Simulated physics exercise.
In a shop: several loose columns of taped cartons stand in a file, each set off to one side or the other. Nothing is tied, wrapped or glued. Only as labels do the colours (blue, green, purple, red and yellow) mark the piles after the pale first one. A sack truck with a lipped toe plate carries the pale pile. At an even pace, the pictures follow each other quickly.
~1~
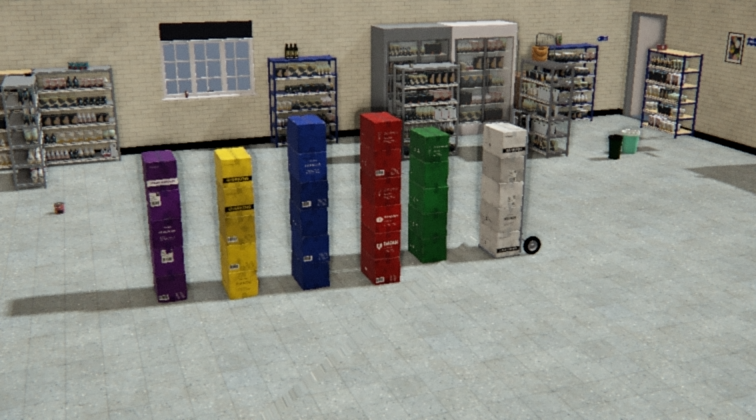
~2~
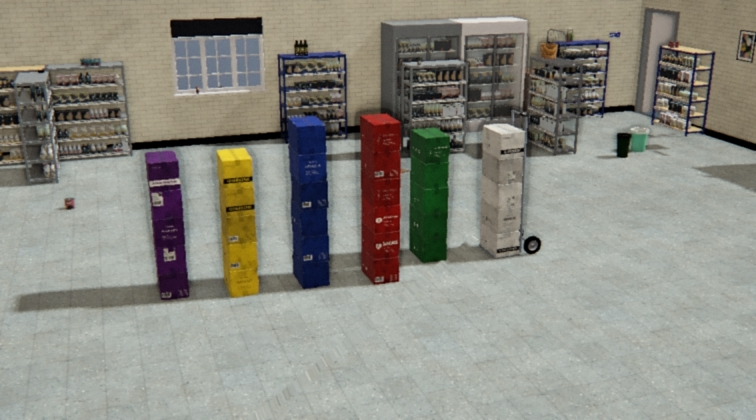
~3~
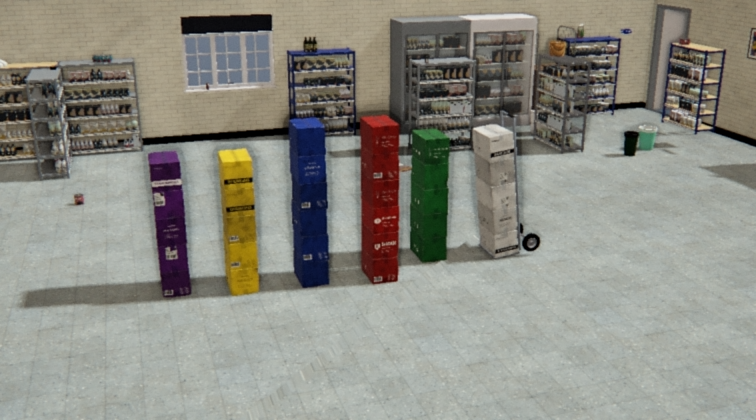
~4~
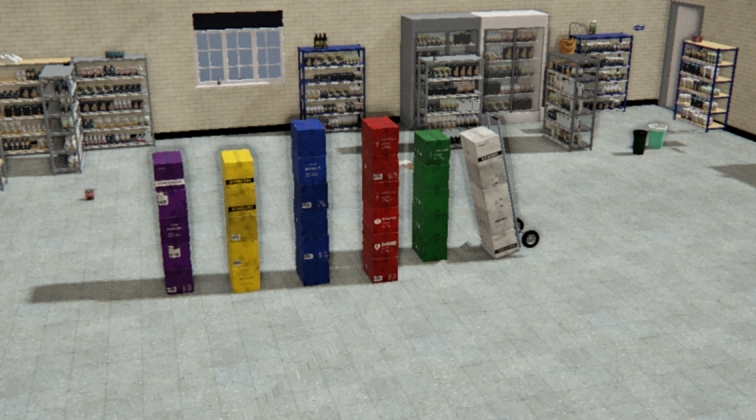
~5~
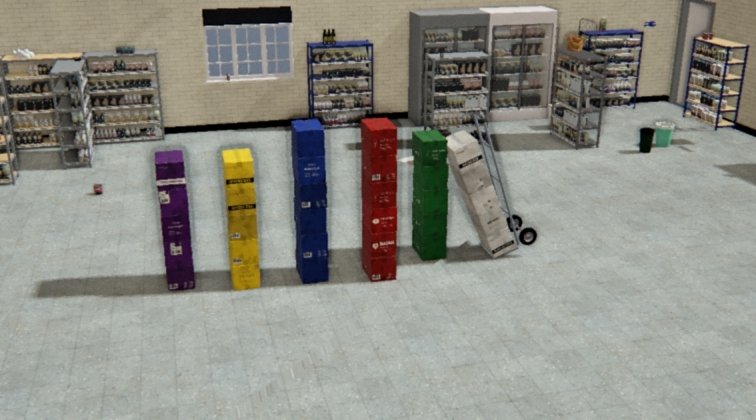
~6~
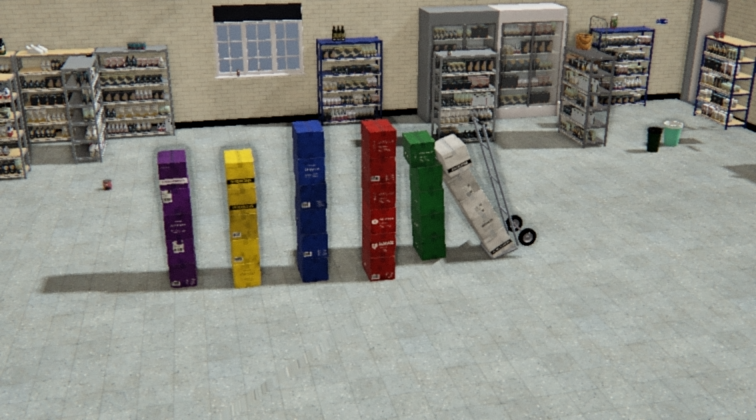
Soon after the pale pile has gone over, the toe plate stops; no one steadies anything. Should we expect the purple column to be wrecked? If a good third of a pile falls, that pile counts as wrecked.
Yes, it is wrecked.
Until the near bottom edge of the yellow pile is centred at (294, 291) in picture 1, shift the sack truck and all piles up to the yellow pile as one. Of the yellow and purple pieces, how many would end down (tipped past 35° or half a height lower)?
The count comes out as yellow 4 and purple 4.
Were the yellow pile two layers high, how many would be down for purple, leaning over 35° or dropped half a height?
Tally by colour - purple 5.
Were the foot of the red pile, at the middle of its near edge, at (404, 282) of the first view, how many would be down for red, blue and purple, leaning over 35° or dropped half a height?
Red 6, blue 6, purple 5.
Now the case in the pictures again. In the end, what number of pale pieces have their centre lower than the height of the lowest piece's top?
The count is 2.
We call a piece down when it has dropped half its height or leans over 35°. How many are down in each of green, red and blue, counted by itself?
Per-colour tally: Green = 5; red = 6; blue = 5.
Just after the last frame, 5 of the pale pile down; none of the 5 purple cartons down (5 of 27 in all colours); top purple carton unmoved; top green carton tilted steeply, some two heights lower.
A moment on, 5 of the pale pile down; 5 of the 5 purple cartons down (25 of 27 in all colours); top purple carton tilted well over, about its own height lower; top green carton upside down.
When it is over, 5 of the pale pile down; 5 of the 5 purple cartons down (26 of 27 in all colours); top purple carton on its side; top red carton upside down. In pixels of the last frame, middles, top red carton near (204, 321).
